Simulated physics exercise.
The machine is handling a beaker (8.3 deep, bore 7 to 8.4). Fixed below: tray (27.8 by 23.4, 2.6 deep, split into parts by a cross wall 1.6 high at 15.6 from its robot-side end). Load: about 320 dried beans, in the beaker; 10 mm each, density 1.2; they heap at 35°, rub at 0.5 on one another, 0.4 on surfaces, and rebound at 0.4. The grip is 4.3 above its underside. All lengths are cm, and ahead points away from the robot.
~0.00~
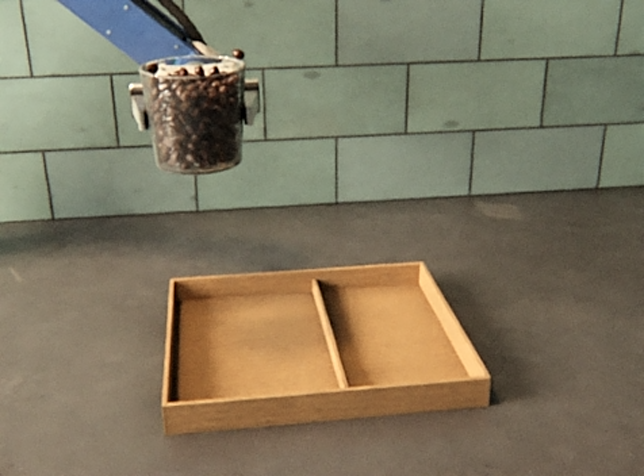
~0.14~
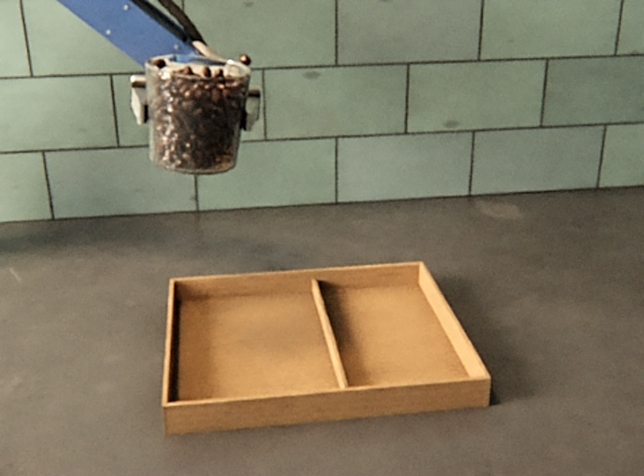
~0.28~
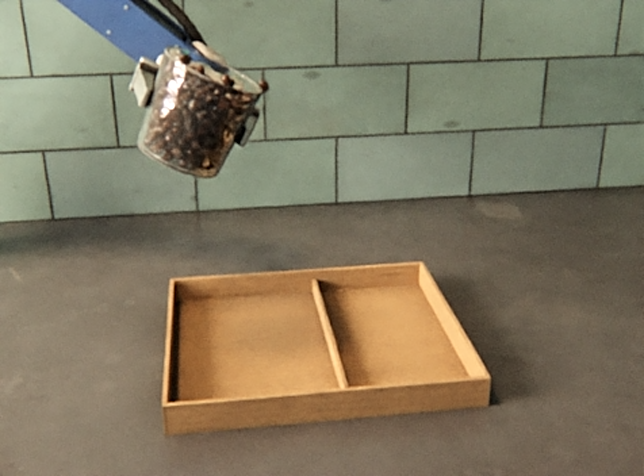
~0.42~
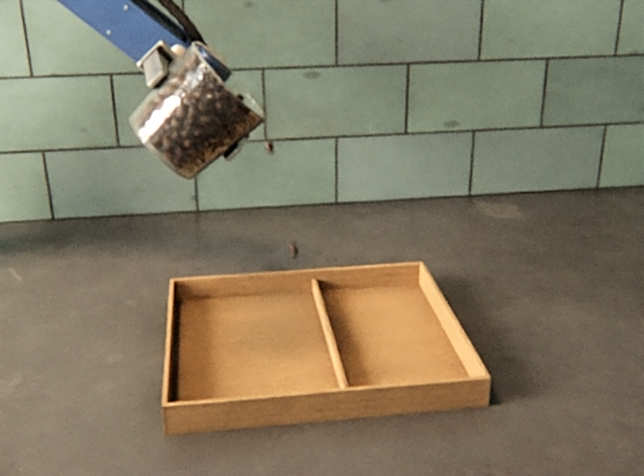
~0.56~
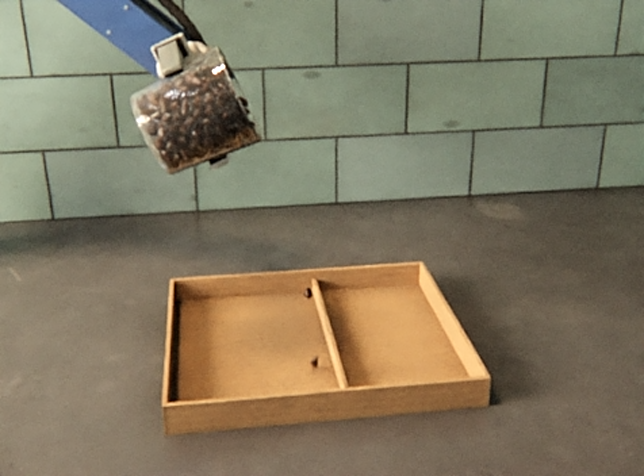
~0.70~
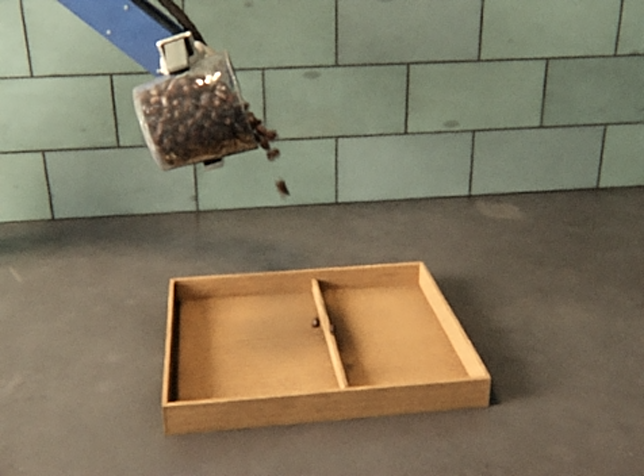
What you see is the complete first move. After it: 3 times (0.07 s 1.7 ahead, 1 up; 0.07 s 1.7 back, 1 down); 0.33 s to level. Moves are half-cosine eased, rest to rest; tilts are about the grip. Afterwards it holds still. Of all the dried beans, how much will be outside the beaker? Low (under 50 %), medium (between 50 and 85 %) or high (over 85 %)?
Outside the beaker the share is medium, between 50 and 85 %.
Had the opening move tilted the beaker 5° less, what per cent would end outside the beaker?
In that case some 60 per cent.
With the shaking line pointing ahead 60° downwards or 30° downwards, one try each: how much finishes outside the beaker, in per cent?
Some 25 and 30 per cent.
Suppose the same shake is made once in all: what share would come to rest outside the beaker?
Then about 45 per cent.
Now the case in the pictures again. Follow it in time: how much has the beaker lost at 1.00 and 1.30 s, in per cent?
In turn: 50, 65.
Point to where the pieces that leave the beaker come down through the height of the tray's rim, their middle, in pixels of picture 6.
Around (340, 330).
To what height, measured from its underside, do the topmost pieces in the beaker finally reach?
Some 5.0 cm.
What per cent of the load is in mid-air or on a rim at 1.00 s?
Some 25 per cent.
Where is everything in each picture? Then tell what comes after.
Beaker middle at (196, 117), level; upper third of the load around (195, 92), from x 150 to 240, top at y 55; 325 in the beaker, in the first frame.
Beaker middle at (196, 117), tilted 7° forward; upper third of the load around (196, 92), from x 155 to 245, top at y 60, in the second frame.
Beaker middle at (195, 116), tilted 26° forward; upper third of the load around (194, 93), from x 150 to 265, top at y 60; 324 in the beaker, 1 in flight or on a rim, in the third frame.
Beaker middle at (195, 116), tilted 48° forward; upper third of the load around (194, 95), from x 140 to 295, top at y 60; 323 in the beaker, 2 in flight or on a rim, in the fourth frame.
Beaker middle at (195, 116), tilted 67° forward; upper third of the load around (196, 96), from x 145 to 315, top at y 70; 323 in the beaker, 2 in the robot-side part, in the fifth frame.
Beaker middle at (195, 115), tilted 74° forward; upper third of the load around (189, 100), from x 145 to 335, top at y 80; 318 in the beaker, 2 in the robot-side part, 5 in flight or on a rim, in the sixth frame.
By 1.00 s, tilted 74° forward, highest piece 25 above the table; 157 in the beaker, 53 in the far-side part, 33 in the robot-side part, 82 in flight or on a rim.
By 1.30 s, tilted 32° forward, highest piece 27 above the table; 135 in the far-side part, 108 in the beaker, 73 in the robot-side part, 9 in flight or on a rim.
By 1.65 s, level, highest piece 25 above the table; 135 in the far-side part, 108 in the beaker, 80 in the robot-side part, 2 on the table or floor.
By 2.70 s, level, highest piece 25 above the table; 135 in the far-side part, 108 in the beaker, 80 in the robot-side part, 2 on the table or floor.
Final count, 135 in the far-side part, 108 in the beaker, 80 in the robot-side part, 2 on the table or floor. That is 67 % outside the beaker.
